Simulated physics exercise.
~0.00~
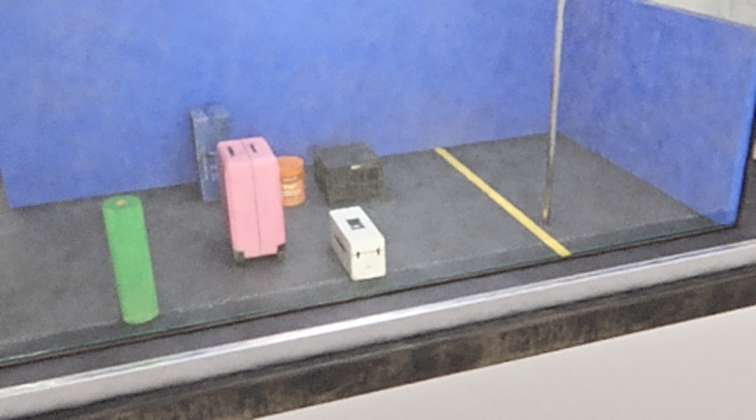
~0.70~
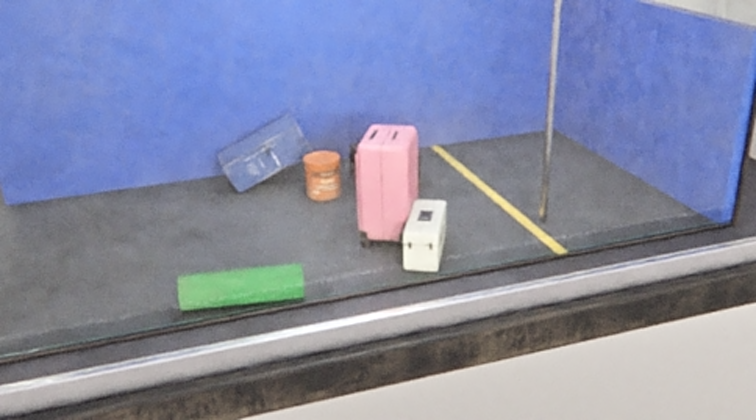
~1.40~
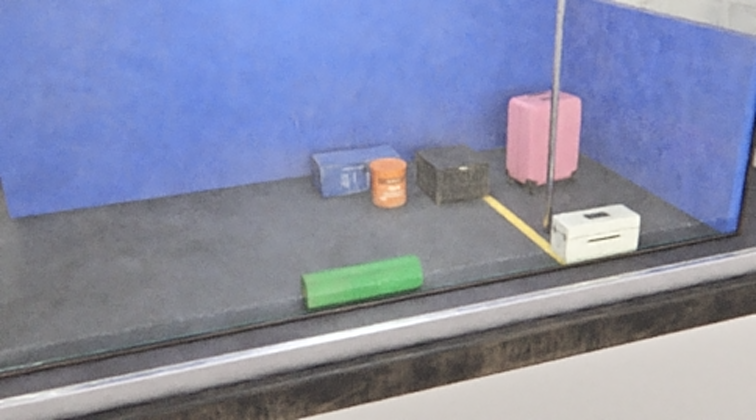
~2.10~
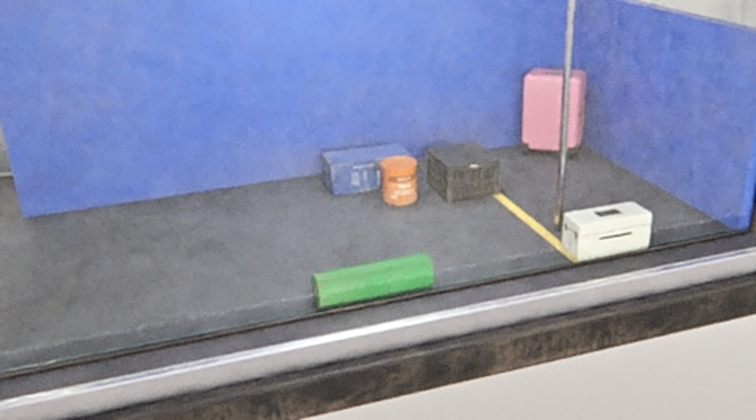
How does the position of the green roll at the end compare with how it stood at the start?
The green roll stands upright at the start, but by the end it is lying on its side.
